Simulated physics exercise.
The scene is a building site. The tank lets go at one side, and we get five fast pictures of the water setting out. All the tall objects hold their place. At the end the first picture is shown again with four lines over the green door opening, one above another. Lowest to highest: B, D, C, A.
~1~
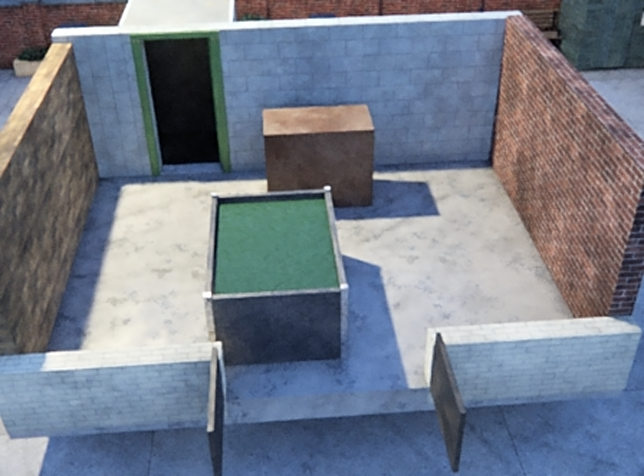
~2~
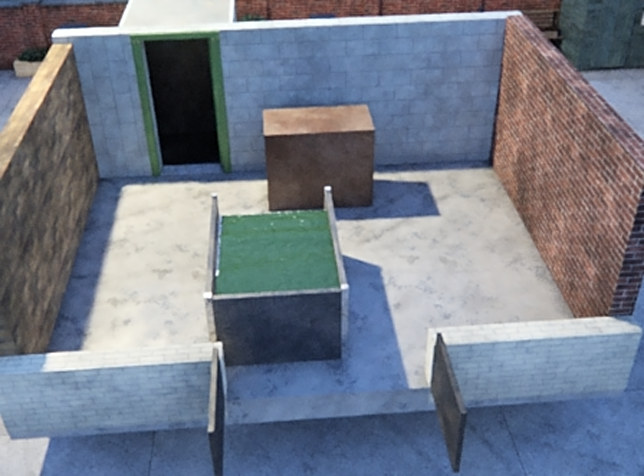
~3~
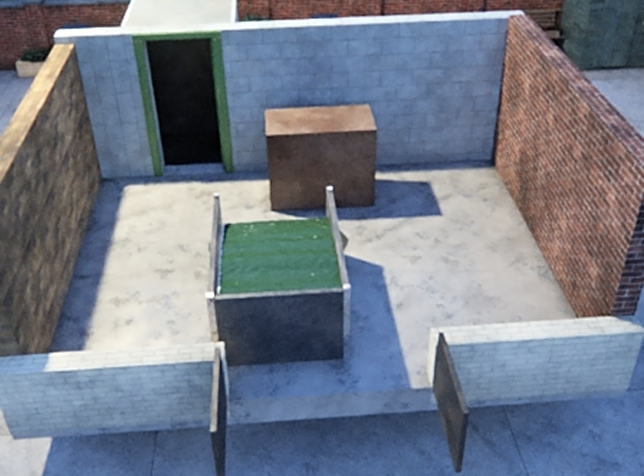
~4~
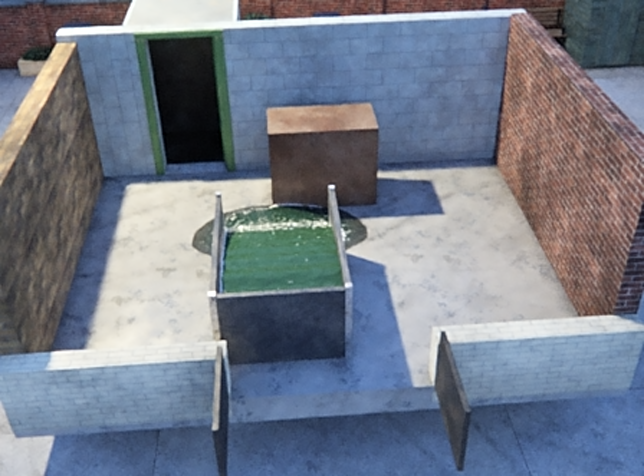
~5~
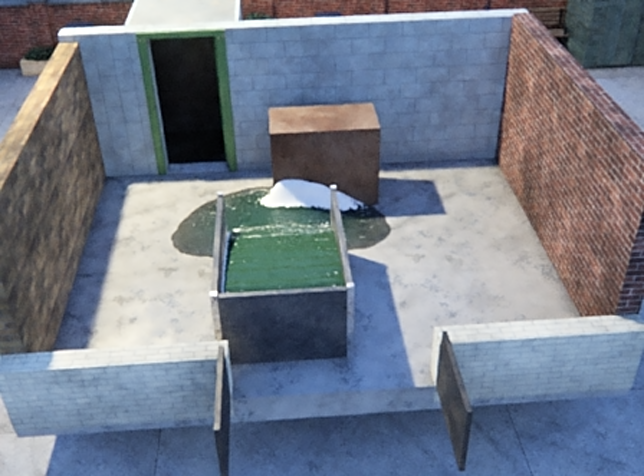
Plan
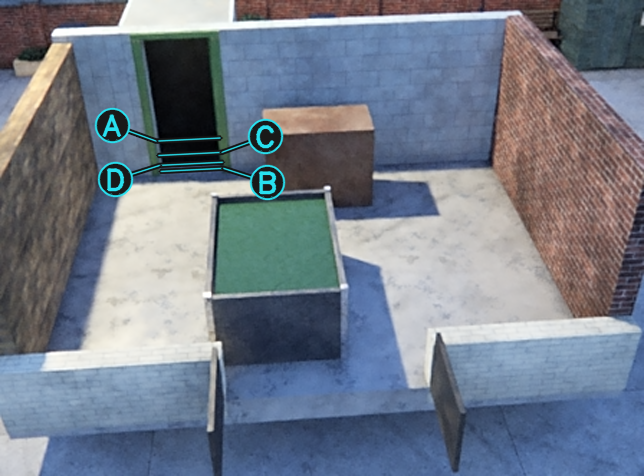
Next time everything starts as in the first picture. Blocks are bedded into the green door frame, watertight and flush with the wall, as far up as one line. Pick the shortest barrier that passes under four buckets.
The answer is mark C.
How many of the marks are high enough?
Two of the four.
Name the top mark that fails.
D it is.
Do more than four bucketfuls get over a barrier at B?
Yes, that goes wrong.
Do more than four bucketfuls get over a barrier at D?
Yes.
In cyan, A at (188, 139); B at (192, 169); C at (190, 153); D at (191, 163); from the bottom up B, D, C, A.
Choosing A, nothing gets over.
Choosing B, dozens of bucketfuls pour in.
Choosing C, a splash gets over, under a bucket.
Choosing D, about 11 bucketfuls get in.
